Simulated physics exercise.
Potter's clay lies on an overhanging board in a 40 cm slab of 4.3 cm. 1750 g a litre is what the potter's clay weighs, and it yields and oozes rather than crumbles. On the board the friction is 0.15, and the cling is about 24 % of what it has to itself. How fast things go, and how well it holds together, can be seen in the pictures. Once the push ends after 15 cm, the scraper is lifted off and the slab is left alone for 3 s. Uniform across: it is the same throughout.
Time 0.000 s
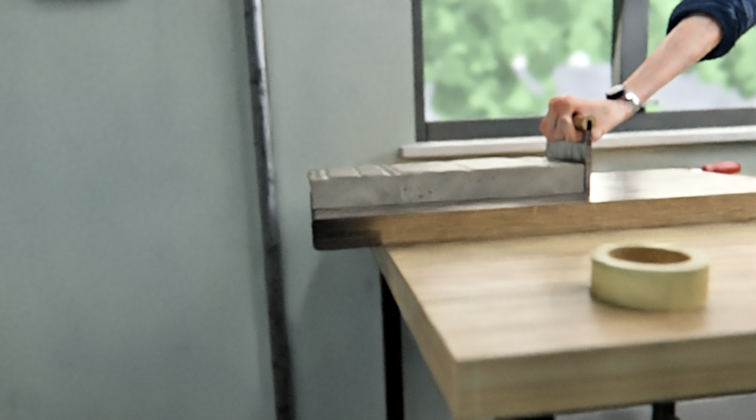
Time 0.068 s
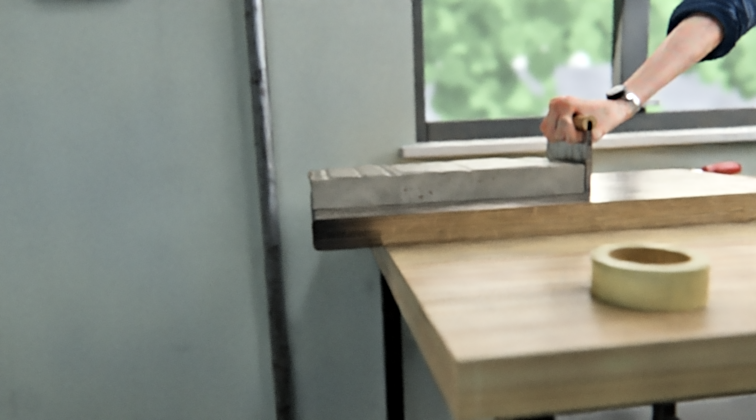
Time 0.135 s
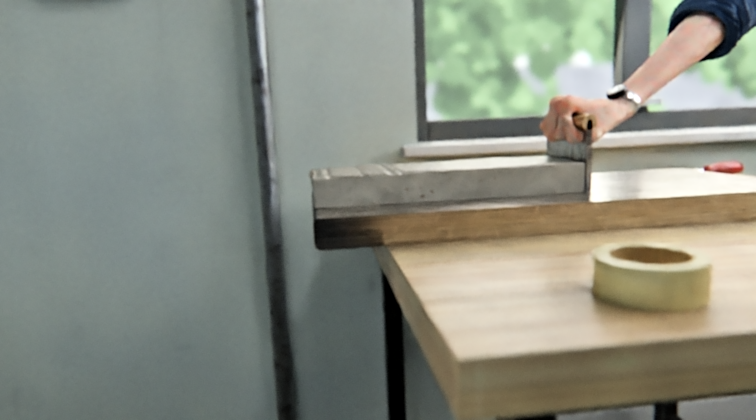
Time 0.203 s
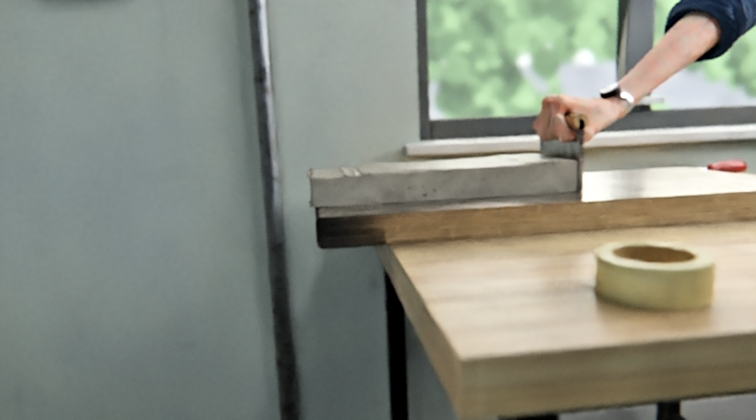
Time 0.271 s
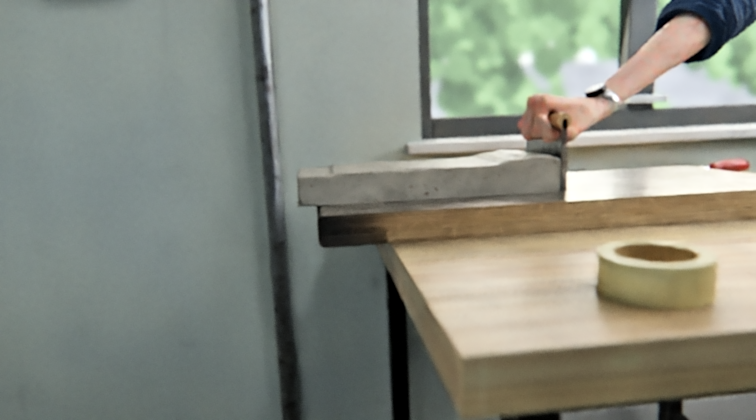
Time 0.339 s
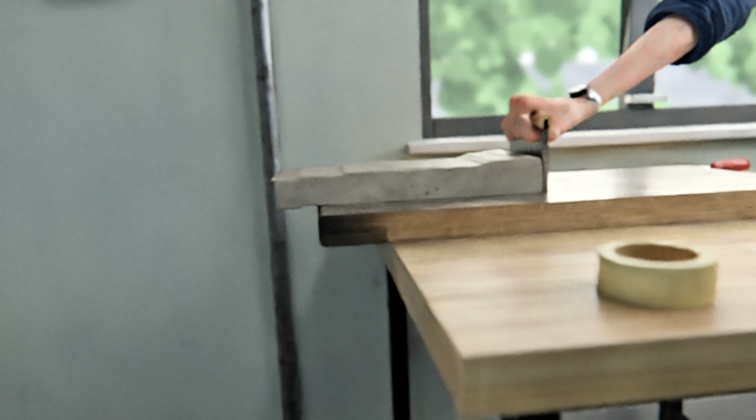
The clip shows a hand gripping a scraper against a grey slab of clay on a wooden board, at first barely moving, then pushing it left until the slab's front end juts past the board's edge in one piece.
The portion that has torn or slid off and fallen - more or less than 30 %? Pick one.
Less.
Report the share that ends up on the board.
About 65 % ends on the board.
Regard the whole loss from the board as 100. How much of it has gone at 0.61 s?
I'd say near 100 per cent.
After 0.61 s, 67 % lies on the board and 0 % has fallen.
After 0.93 s, 67 % lies on the board and 23 % has fallen.
After 1.26 s, 67 % lies on the board and 23 % has fallen.
After 1.58 s, 67 % lies on the board and 23 % has fallen.
After 3.58 s, at the end, 67 % lies on the board and 23 % has fallen.
